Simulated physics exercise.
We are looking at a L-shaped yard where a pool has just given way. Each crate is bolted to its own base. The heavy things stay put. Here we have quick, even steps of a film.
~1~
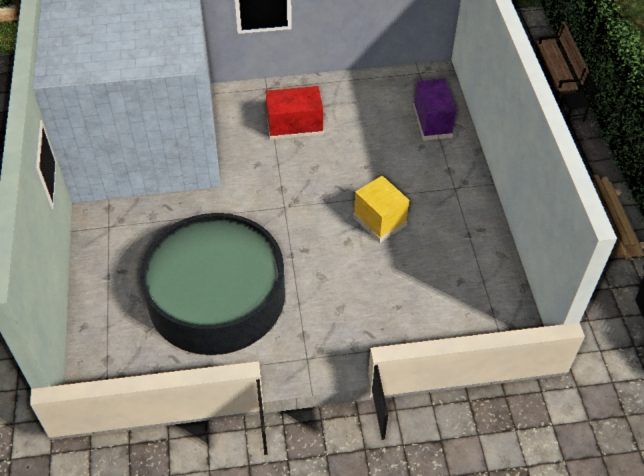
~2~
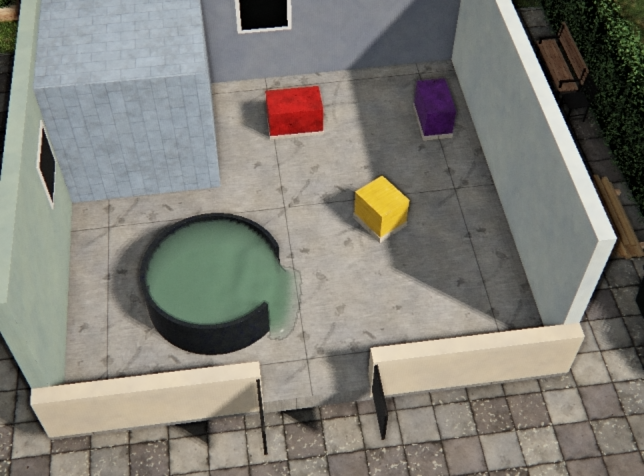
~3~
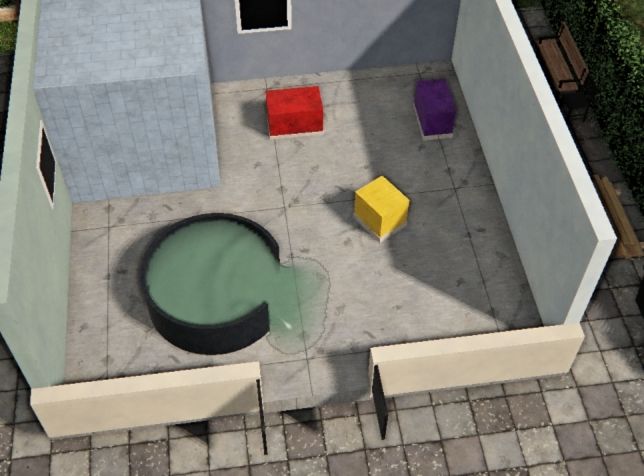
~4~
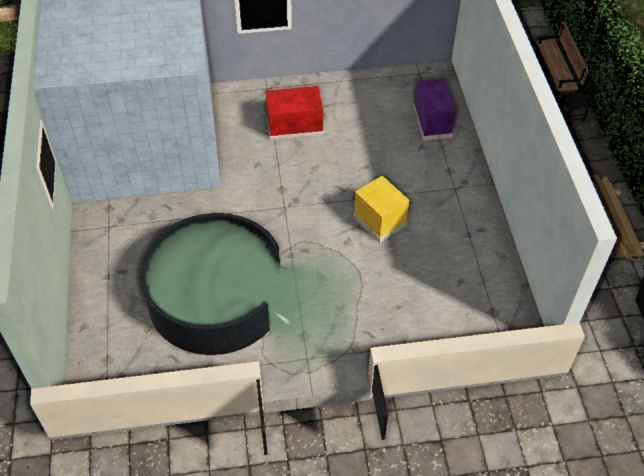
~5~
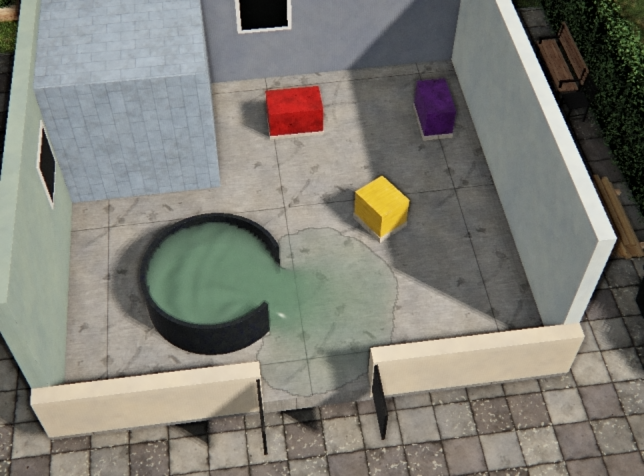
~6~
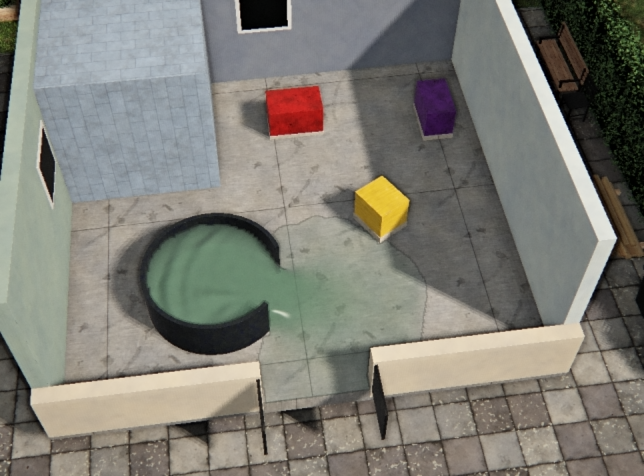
The clip opens on a walled yard where a round, dark-rimmed pool of green water sits whole and still near red, yellow and purple blocks. A gap opens in the pool's right side and water pours out, spreading across the paving in a widening, thinning sheet that reaches around the yellow block and the front opening.
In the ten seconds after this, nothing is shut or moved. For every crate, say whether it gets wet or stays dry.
One by one: The yellow crate is going to be reached by the water, the red crate is going to be reached by the water, the purple crate is going to be reached by the water.
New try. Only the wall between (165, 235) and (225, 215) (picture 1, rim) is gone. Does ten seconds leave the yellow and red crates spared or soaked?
In short: Yellow stays untouched; red gets drenched.
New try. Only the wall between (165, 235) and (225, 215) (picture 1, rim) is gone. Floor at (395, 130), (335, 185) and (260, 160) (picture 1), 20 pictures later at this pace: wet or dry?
Okay, the first is waterlogged, the next is waterlogged, and the last is waterlogged.
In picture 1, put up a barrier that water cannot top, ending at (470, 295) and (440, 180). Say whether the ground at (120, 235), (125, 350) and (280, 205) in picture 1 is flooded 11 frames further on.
Outcome by spot, in order - unwatered, unwatered, unwatered.
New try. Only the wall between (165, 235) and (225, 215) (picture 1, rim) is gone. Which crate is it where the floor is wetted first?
It's the one in red.
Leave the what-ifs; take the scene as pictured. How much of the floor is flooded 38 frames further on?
I'd put it at roughly 60 per cent.
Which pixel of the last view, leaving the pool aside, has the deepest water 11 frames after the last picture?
It should be roughly at (526, 332).
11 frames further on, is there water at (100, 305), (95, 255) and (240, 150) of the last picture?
Taking the three spots one by one, I'd call them clear, clear and clear.
A moment on, water covers 30 % of the floor; the yellow crate water round its plinth, the red crate not reached, the purple crate not reached.
Next, water covers 30 % of the floor; the yellow crate water round its plinth, the red crate not reached, the purple crate not reached.
Then, water covers 40 % of the floor; the yellow crate water round its plinth, the red crate water round its plinth, the purple crate water round its plinth.
Later, water covers 60 % of the floor; the yellow crate water round its plinth, the red crate water round its plinth, the purple crate water round its plinth.
In the end, water covers 85 % of the floor; the yellow crate was topped, the red crate was topped, the purple crate was topped.
